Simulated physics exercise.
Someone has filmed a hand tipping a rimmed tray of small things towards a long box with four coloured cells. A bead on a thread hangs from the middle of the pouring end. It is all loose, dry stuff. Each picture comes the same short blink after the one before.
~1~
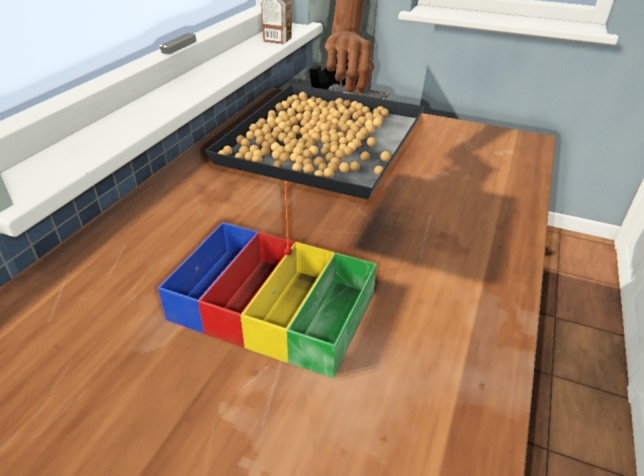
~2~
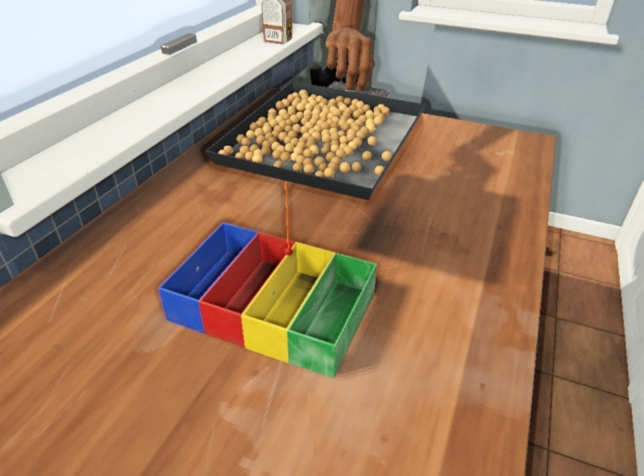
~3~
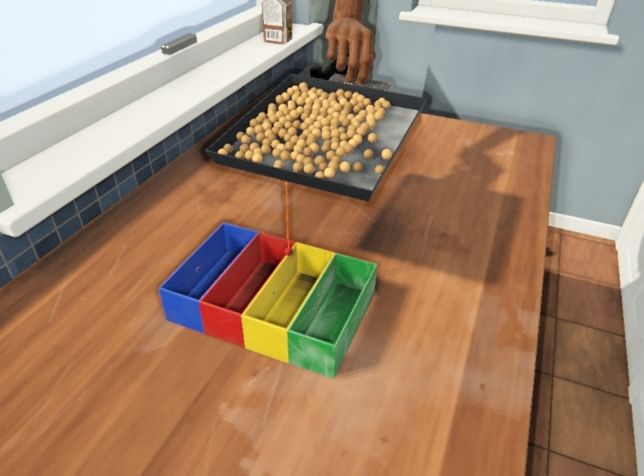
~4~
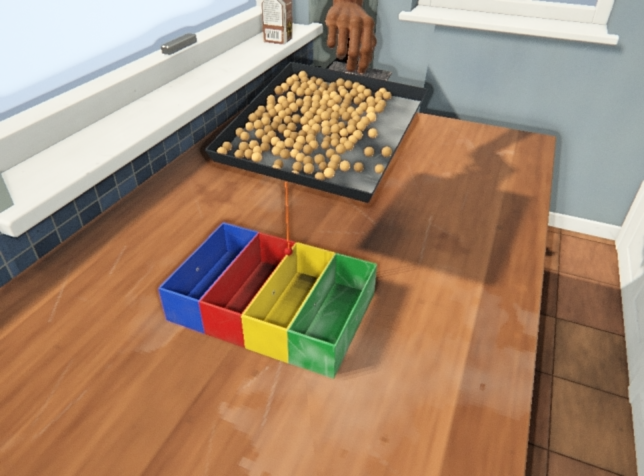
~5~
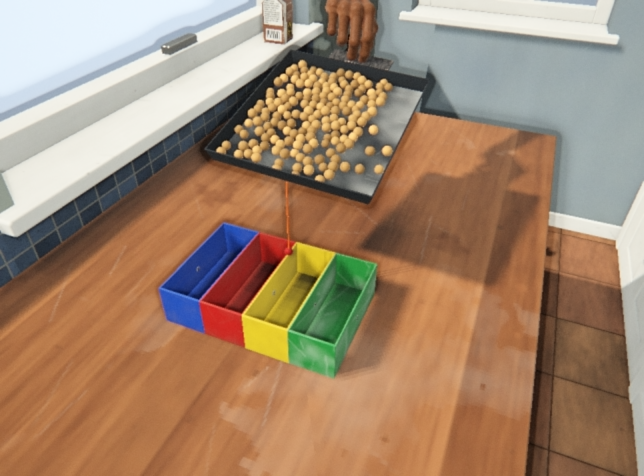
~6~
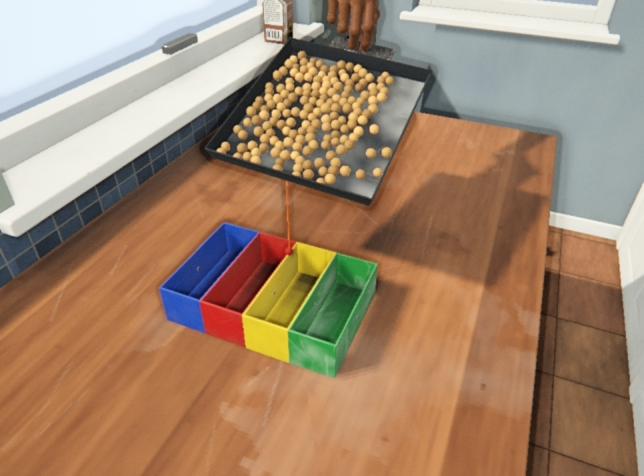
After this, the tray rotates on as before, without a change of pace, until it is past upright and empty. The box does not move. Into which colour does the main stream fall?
The green one ends fullest.
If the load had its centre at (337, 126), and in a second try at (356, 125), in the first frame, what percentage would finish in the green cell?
Near 50 % and 40 %.
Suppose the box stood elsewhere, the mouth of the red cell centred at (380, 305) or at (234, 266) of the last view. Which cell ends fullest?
The first try: Blue. The second: That green cell.
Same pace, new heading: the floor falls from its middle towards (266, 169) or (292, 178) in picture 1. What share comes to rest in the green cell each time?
Near 0 % and 20 %.
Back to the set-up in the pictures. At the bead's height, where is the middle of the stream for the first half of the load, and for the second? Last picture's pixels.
Early half (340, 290), late half (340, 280).
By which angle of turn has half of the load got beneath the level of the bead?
At about 80°.
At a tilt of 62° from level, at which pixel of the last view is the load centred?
Near (323, 187).
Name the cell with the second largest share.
In second place: The yellow cell.
Soon, tray tipped steeply; about two thirds on the tray; a small part in the green cell; a stray few in the yellow cell; a stray few in the red cell; about a quarter falling or outside the box.
A while on, tray tipped past a quarter turn; a stray few on the tray; about a third in the green cell; about a quarter in the yellow cell; a small part in the red cell; about a third falling or outside the box.
Towards the end, tray tipped past a quarter turn; about half in the green cell; about a quarter in the yellow cell; a small part in the red cell; about a quarter falling or outside the box.
Finally, tray tipped past a quarter turn; about half in the green cell; about a quarter in the yellow cell; a small part in the red cell; none in the blue cell; about a quarter outside the box.
